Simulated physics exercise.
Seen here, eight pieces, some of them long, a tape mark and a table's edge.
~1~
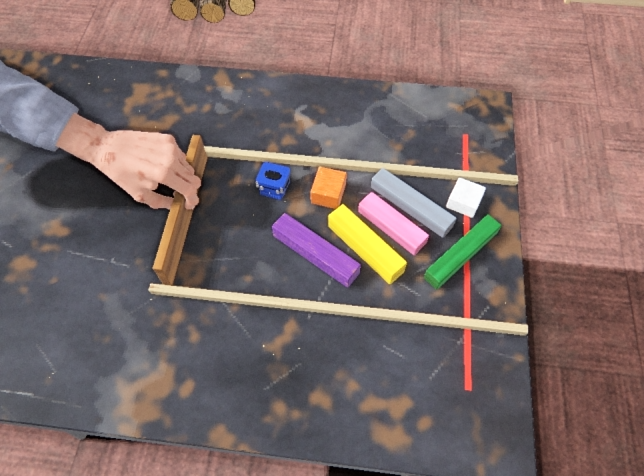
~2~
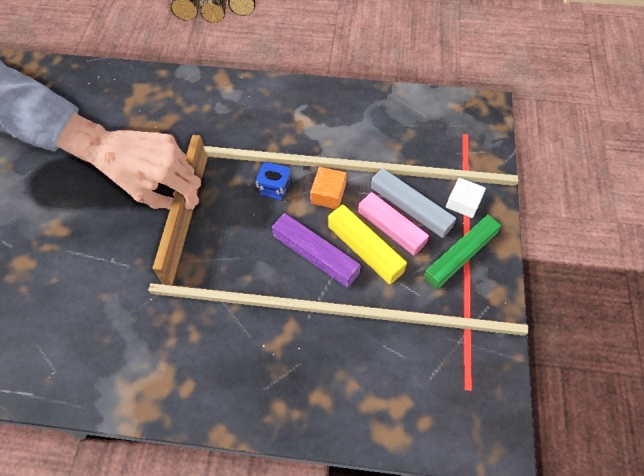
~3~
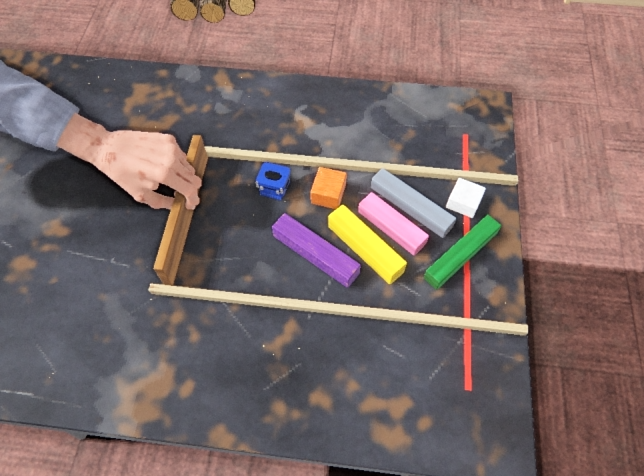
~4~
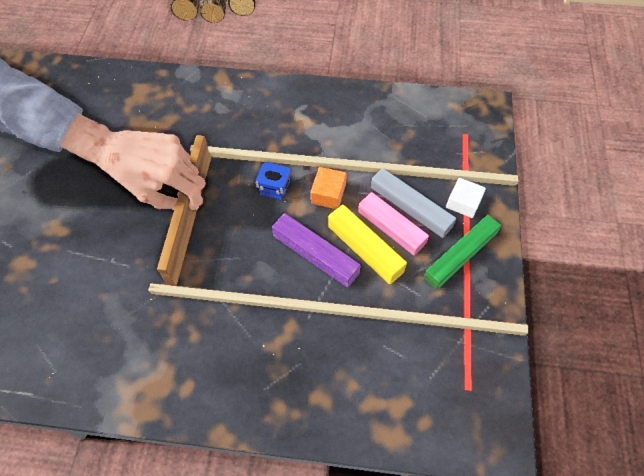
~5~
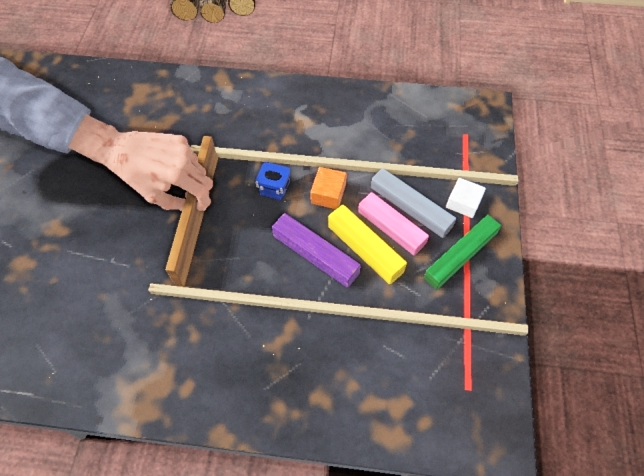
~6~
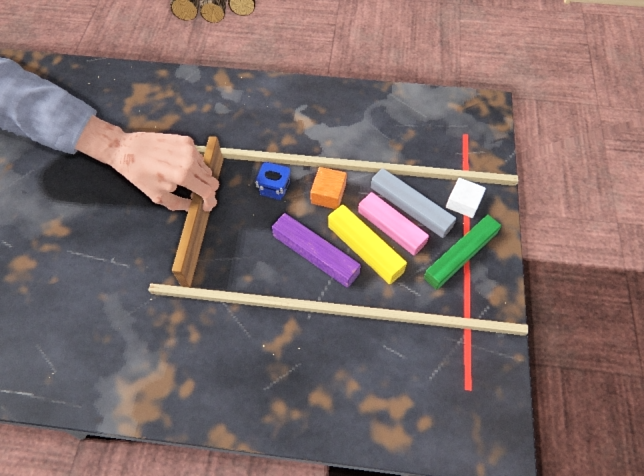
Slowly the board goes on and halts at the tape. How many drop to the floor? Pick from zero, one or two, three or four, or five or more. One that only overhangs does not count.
The number that fall off is three or four.
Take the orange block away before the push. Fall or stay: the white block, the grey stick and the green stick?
The white block goes over, the grey stick comes down, the green stick tumbles off.
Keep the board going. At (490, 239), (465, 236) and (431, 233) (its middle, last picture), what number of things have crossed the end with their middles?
The counts: 5, 3 and 1.
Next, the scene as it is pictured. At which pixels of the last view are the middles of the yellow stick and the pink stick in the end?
Near (500, 247) and (520, 247).
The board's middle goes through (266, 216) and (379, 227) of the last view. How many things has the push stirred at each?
1 and 8.
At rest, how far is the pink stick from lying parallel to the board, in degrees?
Some 0 degrees.
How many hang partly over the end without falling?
Overhanging: 2.
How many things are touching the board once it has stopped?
The number is 2.
A little later, none off yet; white block at rest near (466, 198); green stick at rest near (463, 251); grey stick moving near (419, 204).
When it is over, the number that fall off is three or four; down, grey stick, green stick and white block.
